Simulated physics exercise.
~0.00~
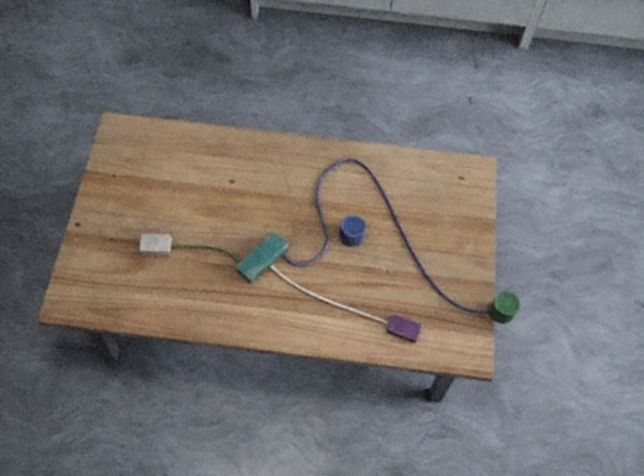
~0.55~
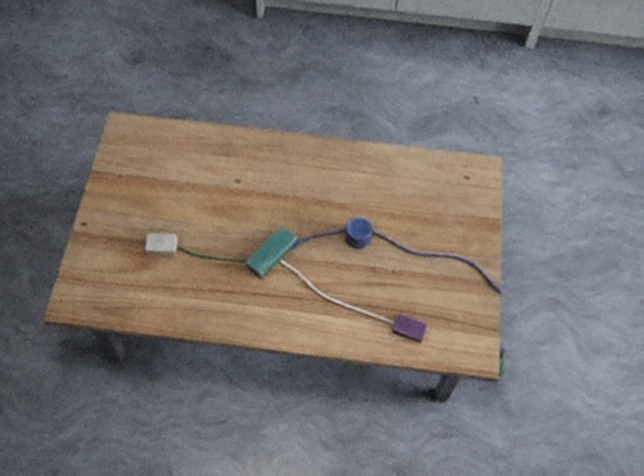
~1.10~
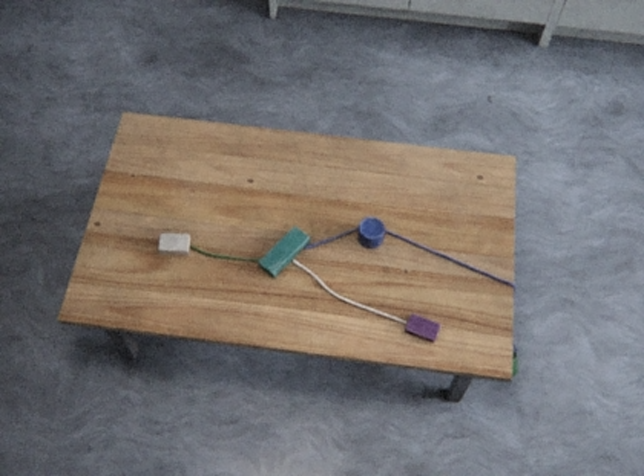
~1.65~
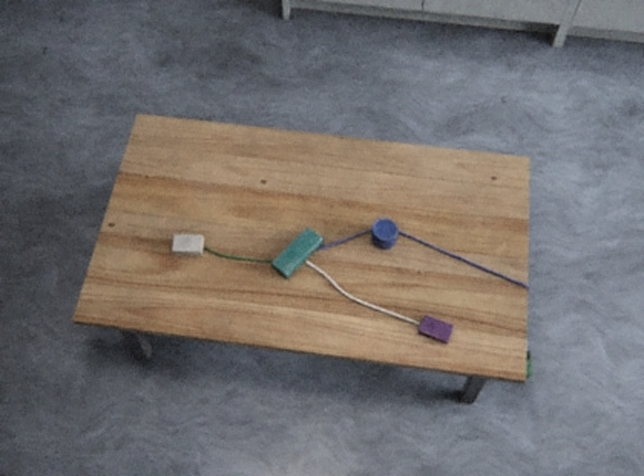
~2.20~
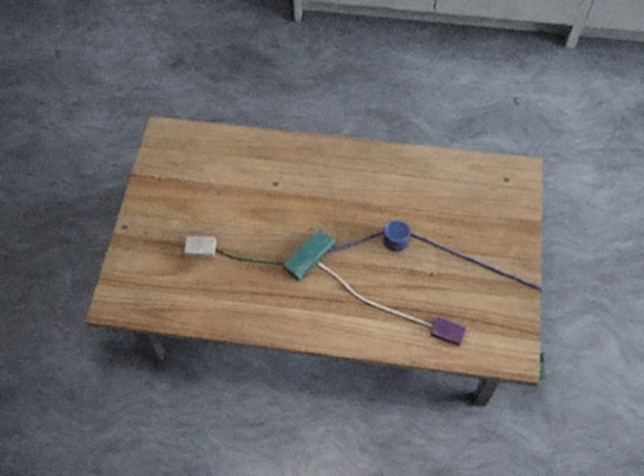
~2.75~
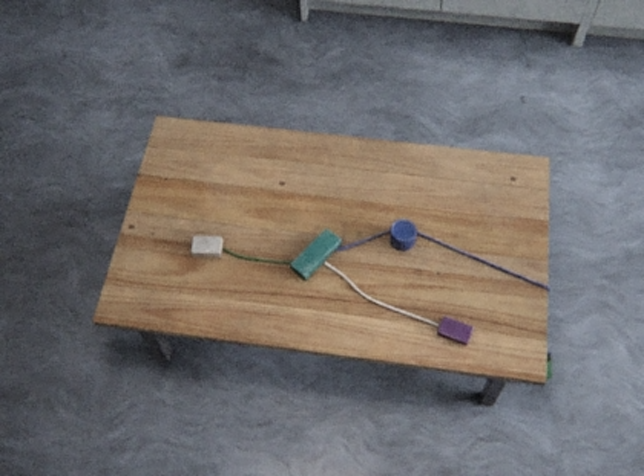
The clip opens on a wooden table where a teal block is linked by cords to a white block, a purple block and a green cylinder at the right edge. The long blue cord to the green cylinder loops loosely around a small blue tub. The green cylinder drops off the side, pulling the loop down until the cord bends against the tub and runs over the edge. The cord then straightens, while the teal block hardly stirs and the white and purple blocks stay put. As the view pans slightly left, the green piece remains hanging, barely visible beyond the tabletop's edge.
